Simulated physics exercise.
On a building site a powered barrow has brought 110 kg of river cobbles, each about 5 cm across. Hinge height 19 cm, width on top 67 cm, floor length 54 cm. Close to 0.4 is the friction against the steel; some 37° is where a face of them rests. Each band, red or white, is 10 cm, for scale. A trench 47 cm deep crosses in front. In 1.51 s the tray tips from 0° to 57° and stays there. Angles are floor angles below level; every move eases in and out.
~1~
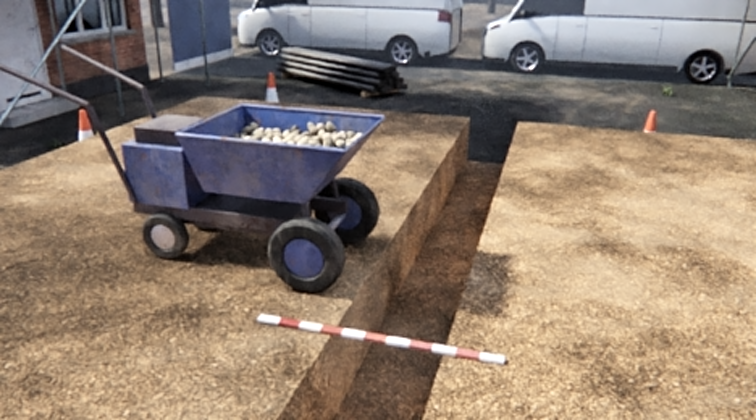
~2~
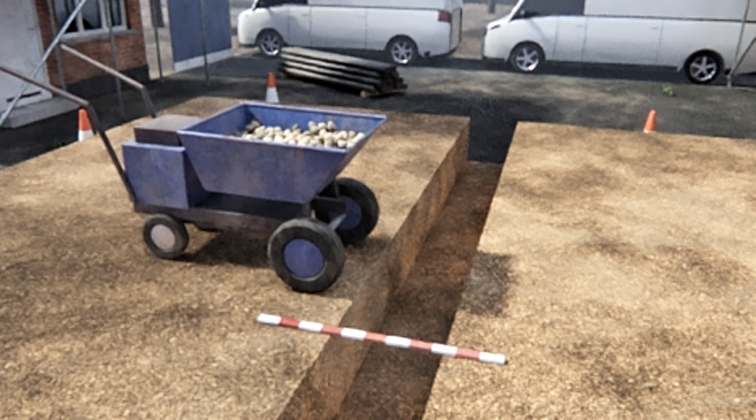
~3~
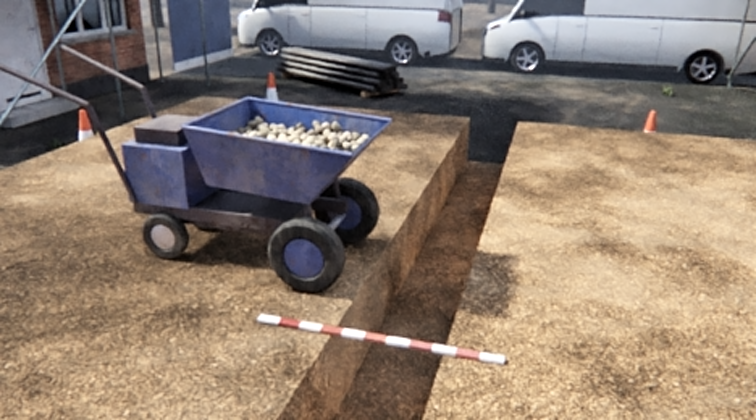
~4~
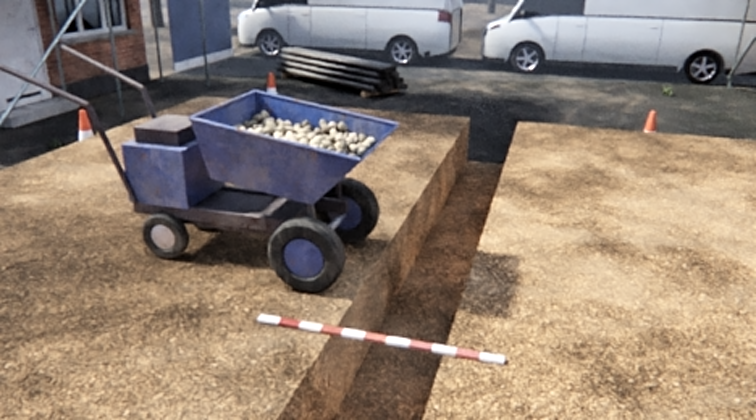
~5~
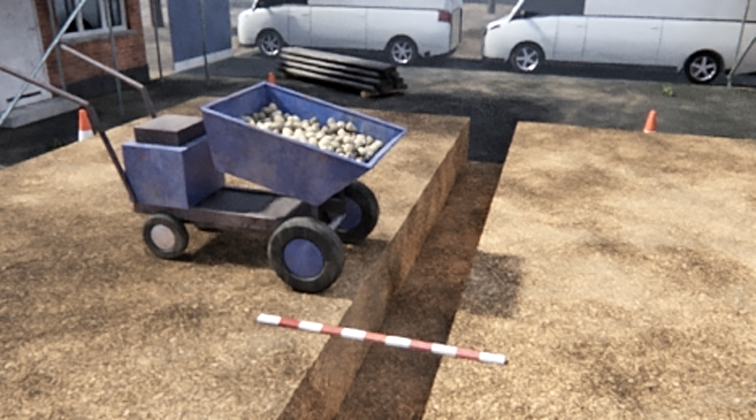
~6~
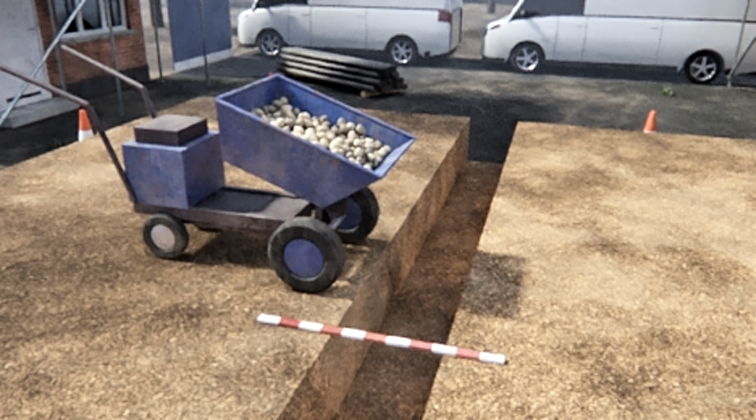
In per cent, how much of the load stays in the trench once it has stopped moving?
I would say about 33 per cent.
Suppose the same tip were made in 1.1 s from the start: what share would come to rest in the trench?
In that case some 30 per cent.
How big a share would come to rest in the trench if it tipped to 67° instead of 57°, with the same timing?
In that case near 65 per cent.
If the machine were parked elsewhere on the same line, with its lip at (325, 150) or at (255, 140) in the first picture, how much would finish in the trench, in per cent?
About 45 per cent first, then about 40 per cent.
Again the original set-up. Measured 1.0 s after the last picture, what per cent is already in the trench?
Roughly 5% by that time.
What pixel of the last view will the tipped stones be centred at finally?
The tipped stones centre close to (448, 348).
Then, 0.5 s after the last picture the floor is at 48°, 100 % in the tray; the foremost stones are at (408, 202).
Then, 1.0 s after the last picture the floor is at 57°, 94 % in the tray, 5 % in the trench; the foremost stones are at (461, 248).
Then, 1.4 s after the last picture the floor is at 57°, 76 % in the tray, 13 % in the trench, 11 % past the trench; the foremost stones are at (523, 278).
Then, 3.3 s after the last picture the floor is at 57°, 54 % in the tray, 33 % in the trench, 13 % past the trench; the foremost stones are at (565, 304).
